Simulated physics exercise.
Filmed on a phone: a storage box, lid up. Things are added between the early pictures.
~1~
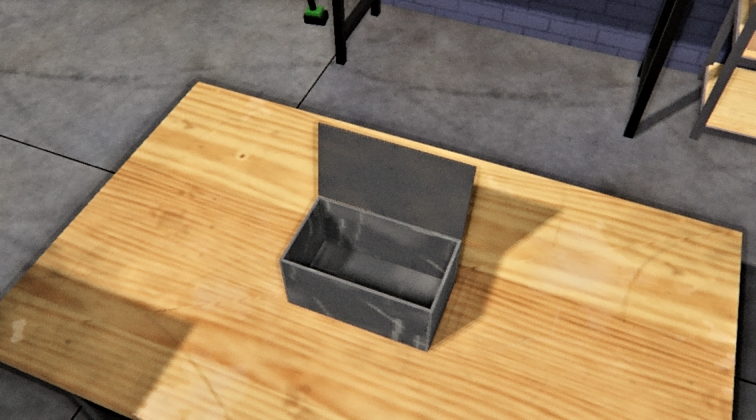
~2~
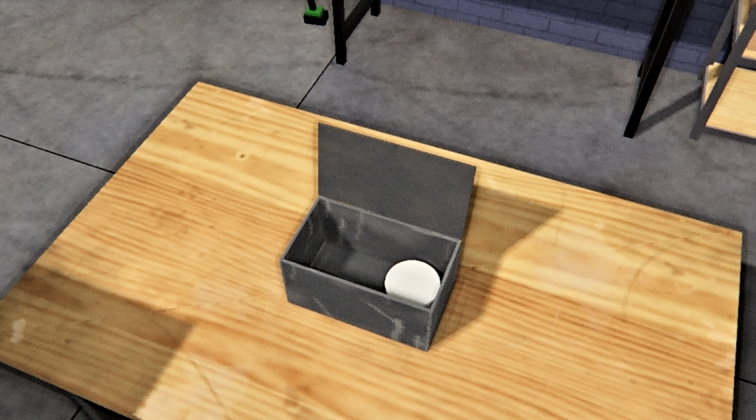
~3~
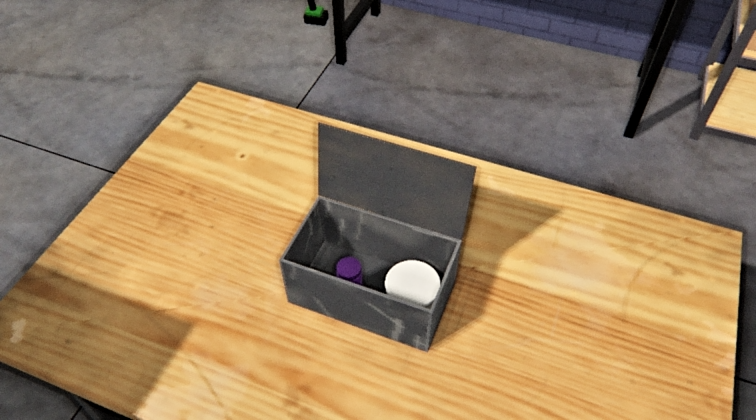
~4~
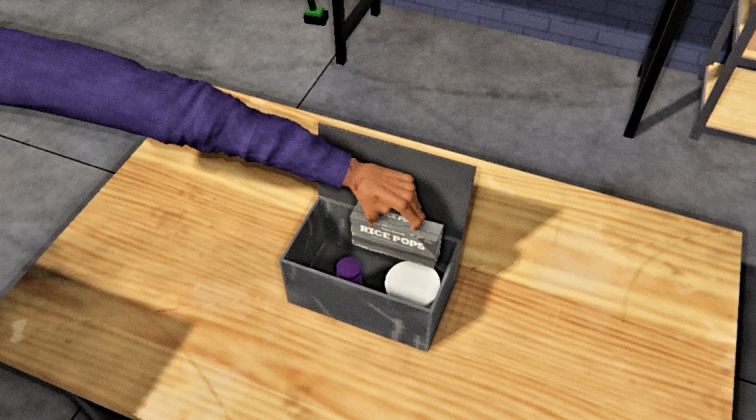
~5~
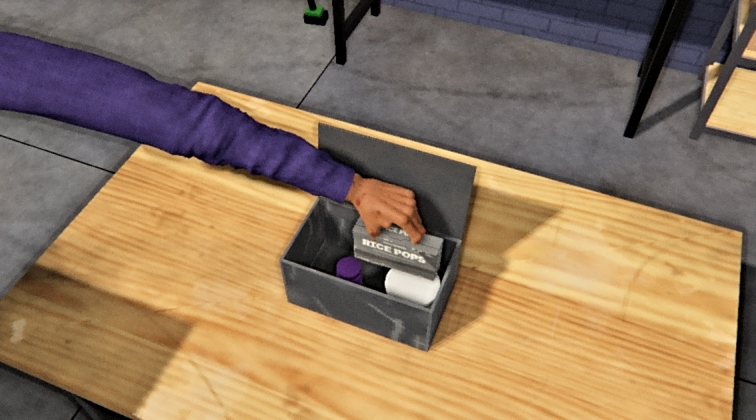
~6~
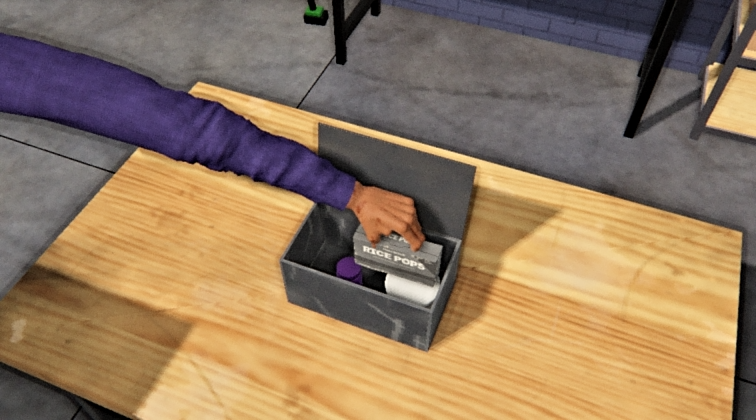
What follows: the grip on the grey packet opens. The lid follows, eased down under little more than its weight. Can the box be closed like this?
As it turns out, it closes.
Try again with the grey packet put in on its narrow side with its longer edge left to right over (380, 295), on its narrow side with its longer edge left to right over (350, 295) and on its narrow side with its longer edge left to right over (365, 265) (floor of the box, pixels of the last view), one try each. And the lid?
In the first case it closes; in the second case it is held up; in the third case it closes.
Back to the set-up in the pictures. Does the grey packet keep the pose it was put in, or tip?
It ends up tilted.
Then, 0.50 s after the last picture, grey packet on its side near (398, 264); purple shaker tipped 6° from how it was.
Then, 1.40 s after the last picture, lid 72° above the rim; grey packet on its side near (399, 265).
Then, 1.80 s after the last picture, lid 39° above the rim; grey packet on its side near (399, 265).
Then, 2.10 s after the last picture, lid 8° above the rim; grey packet on its side near (399, 265).
At rest, lid shut; tipped over in the box, grey packet; the other 2 in place. Seen from the same camera at the end, grey packet near (399, 265).
